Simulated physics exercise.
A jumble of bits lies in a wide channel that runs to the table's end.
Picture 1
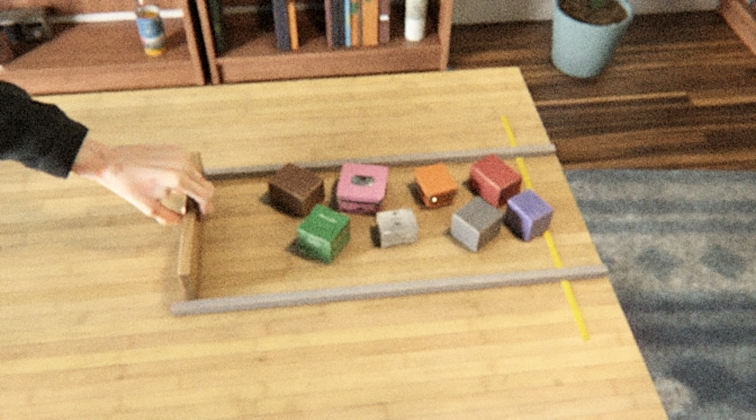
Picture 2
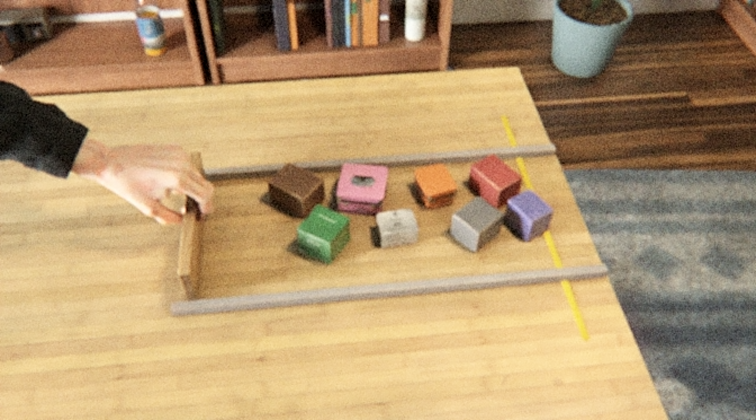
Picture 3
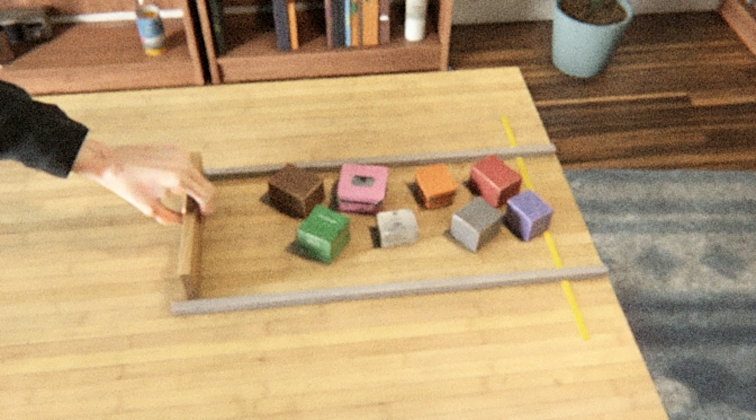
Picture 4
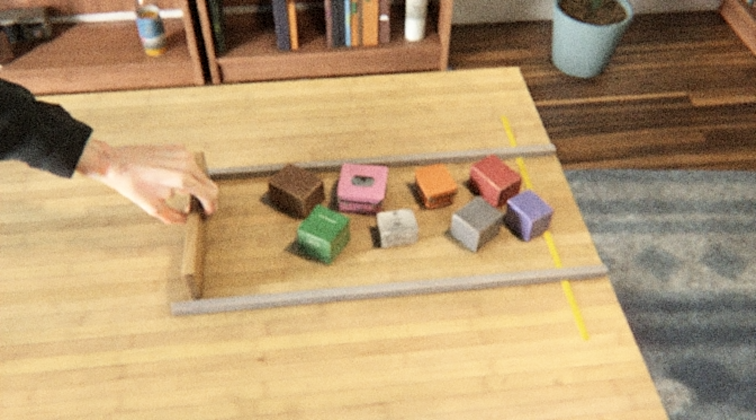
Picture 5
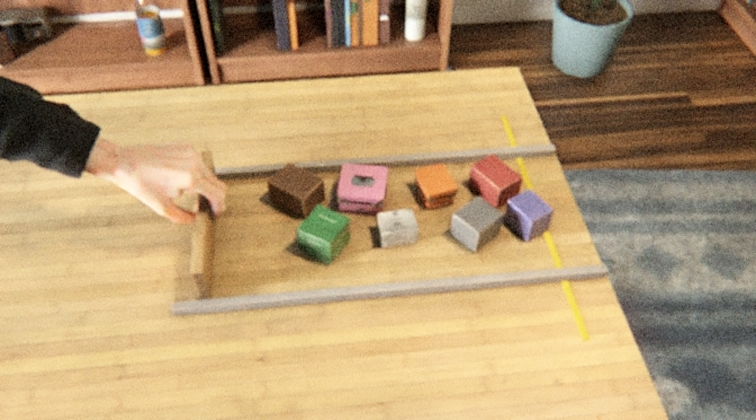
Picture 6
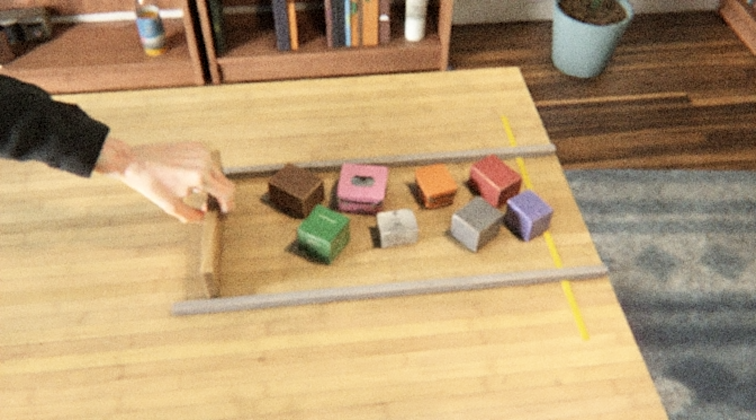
A hand in a dark sleeve grips a wooden board at the left end of a wide channel between two grey rails on a pale wooden table, seen from above at an angle. Brown, pink, green, white, orange, grey, red and blue-purple blocks sit ahead, the rightmost near yellow tape. The hand holds nearly still, then slides the board slightly right, while the blocks and camera stay still.
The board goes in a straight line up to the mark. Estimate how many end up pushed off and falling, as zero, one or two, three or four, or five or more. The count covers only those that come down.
Five or more end up falling off.
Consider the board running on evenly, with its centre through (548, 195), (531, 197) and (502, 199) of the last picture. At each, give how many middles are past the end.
The numbers are 6, 6 and 4.
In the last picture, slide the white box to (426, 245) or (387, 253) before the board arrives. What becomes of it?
White box: Holds firm; holds firm.
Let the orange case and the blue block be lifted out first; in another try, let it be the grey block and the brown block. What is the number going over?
First 4, then 4.
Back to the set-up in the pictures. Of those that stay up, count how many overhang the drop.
The tally is 0.
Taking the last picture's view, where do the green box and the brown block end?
In the last picture the green box sits around (564, 212) and the brown block around (550, 183).
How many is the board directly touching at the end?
That number would be 2.
Soon after, none off yet; blue block at rest near (529, 215); red block moving near (500, 181); grey block at rest near (477, 224).
At rest, the number that fall off is five or more; fallen, pink case, white box, orange case, grey block, red block and blue block.
